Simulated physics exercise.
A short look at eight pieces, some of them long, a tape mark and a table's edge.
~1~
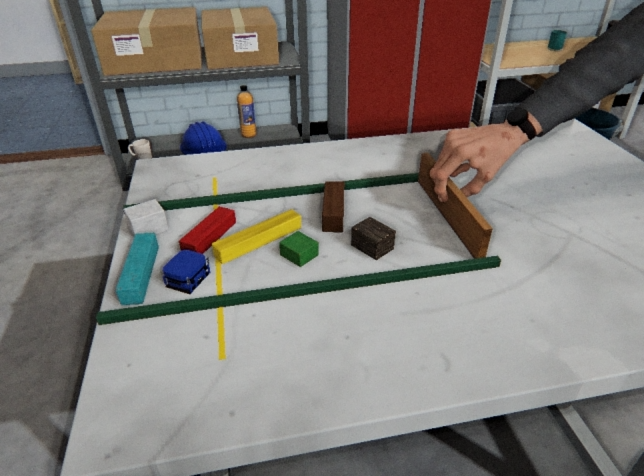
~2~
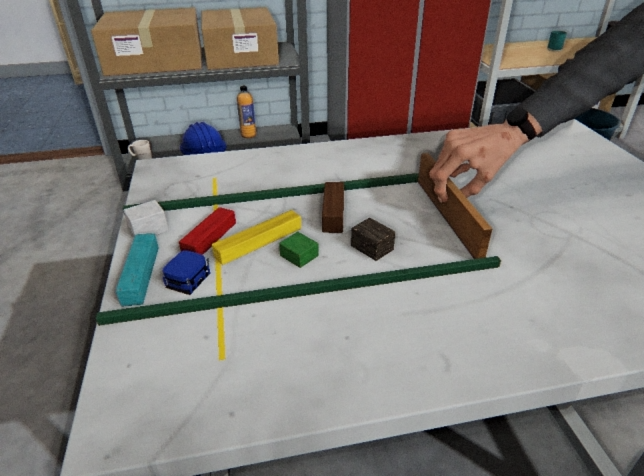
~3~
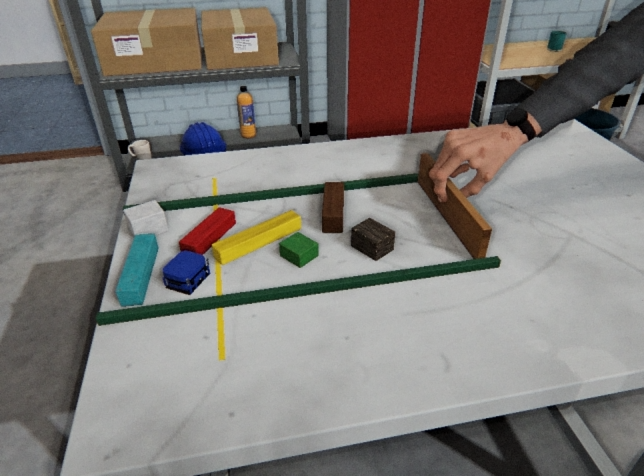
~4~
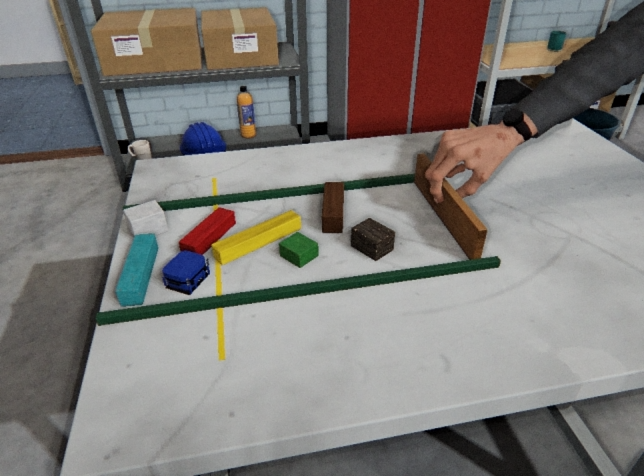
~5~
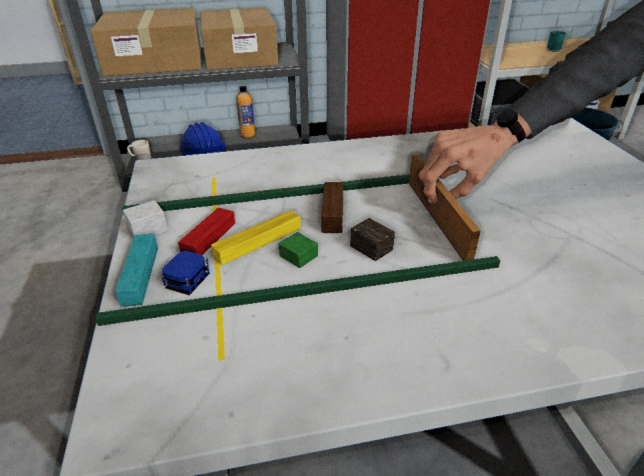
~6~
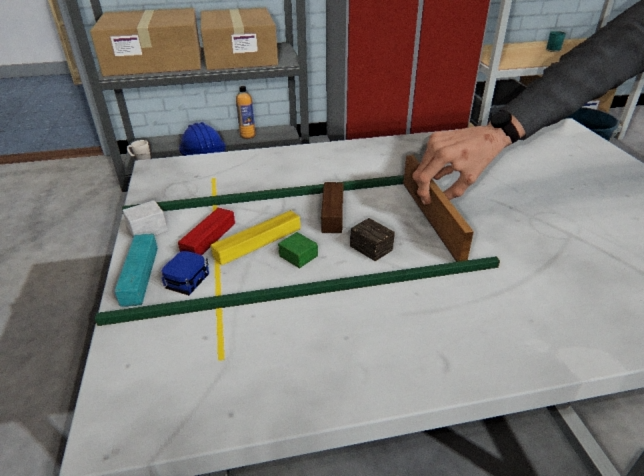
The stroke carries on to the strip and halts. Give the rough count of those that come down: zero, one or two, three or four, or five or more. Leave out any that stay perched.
Here the number that fall off is zero.
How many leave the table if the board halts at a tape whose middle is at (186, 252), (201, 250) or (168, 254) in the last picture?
The counts: 2, 1 and 2.
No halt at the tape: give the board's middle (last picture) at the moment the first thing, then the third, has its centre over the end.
At (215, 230) for the first, at (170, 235) for the third.
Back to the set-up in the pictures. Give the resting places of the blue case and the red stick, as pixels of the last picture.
Near (156, 289) and (159, 229).
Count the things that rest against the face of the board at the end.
In contact: 2.
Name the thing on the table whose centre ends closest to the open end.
That is the turquoise bar.
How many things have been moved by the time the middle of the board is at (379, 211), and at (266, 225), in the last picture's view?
By then 1, and 6.
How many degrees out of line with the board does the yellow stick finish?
About 35°.
Early on, none off yet; turquoise bar at rest near (138, 268); white block at rest near (145, 221); blue case at rest near (185, 273).
A while later, none off yet; turquoise bar at rest near (136, 268); white block at rest near (145, 221); blue case travelled about its own width near (160, 287).
Finally, the number that fall off is zero.
